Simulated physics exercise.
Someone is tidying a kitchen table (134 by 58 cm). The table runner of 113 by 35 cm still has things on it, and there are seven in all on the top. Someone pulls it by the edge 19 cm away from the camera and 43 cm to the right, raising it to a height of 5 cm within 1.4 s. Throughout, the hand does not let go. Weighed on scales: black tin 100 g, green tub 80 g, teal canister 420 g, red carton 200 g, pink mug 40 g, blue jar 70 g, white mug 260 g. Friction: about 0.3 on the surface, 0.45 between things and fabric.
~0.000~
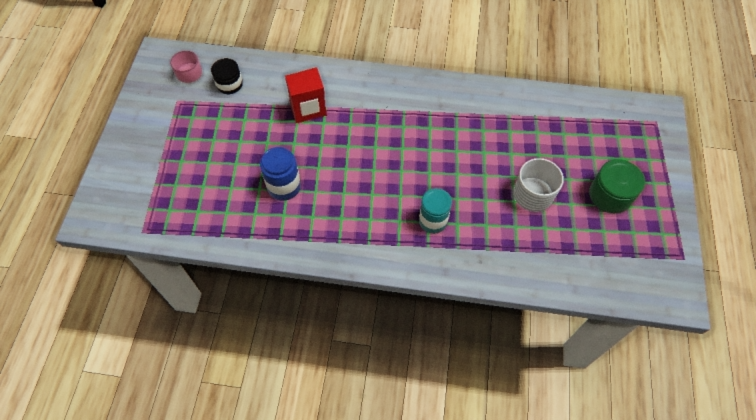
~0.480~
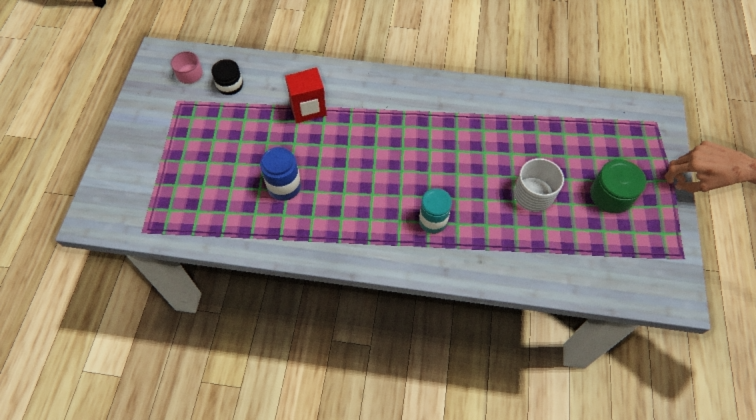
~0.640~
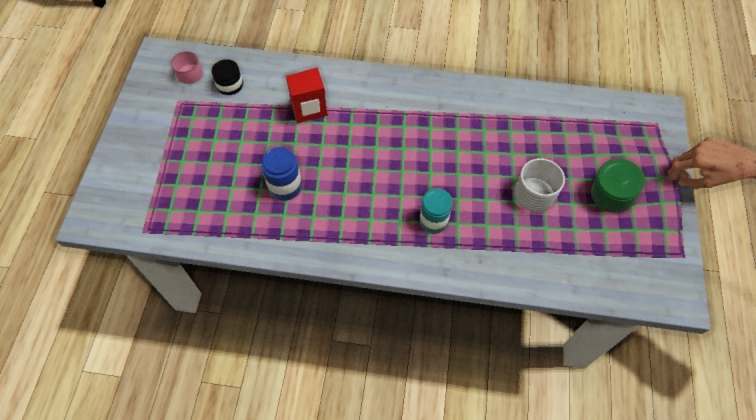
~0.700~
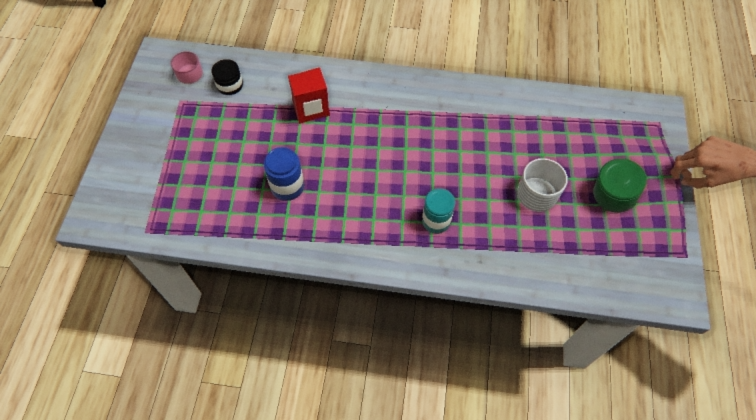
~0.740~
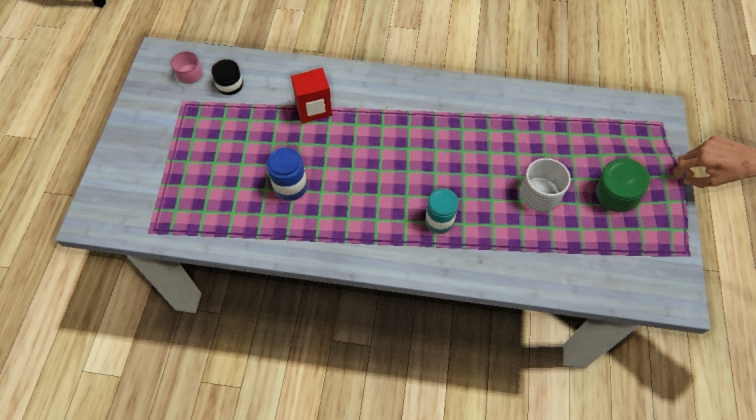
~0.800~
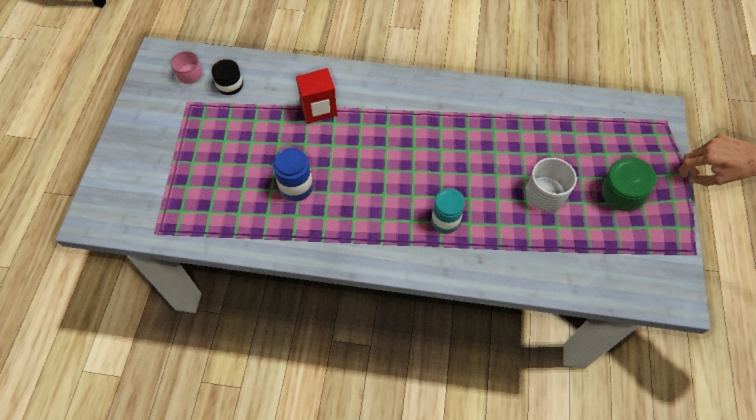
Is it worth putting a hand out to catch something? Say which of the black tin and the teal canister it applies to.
Per item: Black tin - no, leave it; teal canister - yes, catch it.
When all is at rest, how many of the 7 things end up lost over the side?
Counted result: 4.
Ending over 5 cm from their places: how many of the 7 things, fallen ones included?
Count recorded: 5.
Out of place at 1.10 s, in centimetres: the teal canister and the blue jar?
Teal canister 15 cm, blue jar 15 cm.
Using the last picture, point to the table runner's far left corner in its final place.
That corner ends up near pixel (533, 164) in the last view.
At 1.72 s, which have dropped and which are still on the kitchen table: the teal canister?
Teal canister: Not fallen yet.
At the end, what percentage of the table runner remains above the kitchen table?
About 30 per cent.
By 1.1 s, 90 % of the table runner is still over the top; teal canister 14 cm off its start, white mug 14 cm off its start, blue jar 14 cm off its start.
By 1.4 s, 80 % of the table runner is still over the top; teal canister 29 cm off its start, white mug 29 cm off its start, green tub 29 cm off its start.
By 1.7 s, 65 % of the table runner is still over the top; teal canister 45 cm off its start at (657, 178), white mug 46 cm off its start at (740, 156), blue jar 44 cm off its start at (493, 160).
By 2.0 s, 55 % of the table runner is still over the top; teal canister 64 cm off its start, blue jar 61 cm off its start, white mug over the edge.
By 3.6 s, 30 % of the table runner is still over the top; teal canister over the edge, black tin 0 cm off its start at (225, 69), blue jar over the edge, red carton 80 cm off its start at (666, 82).
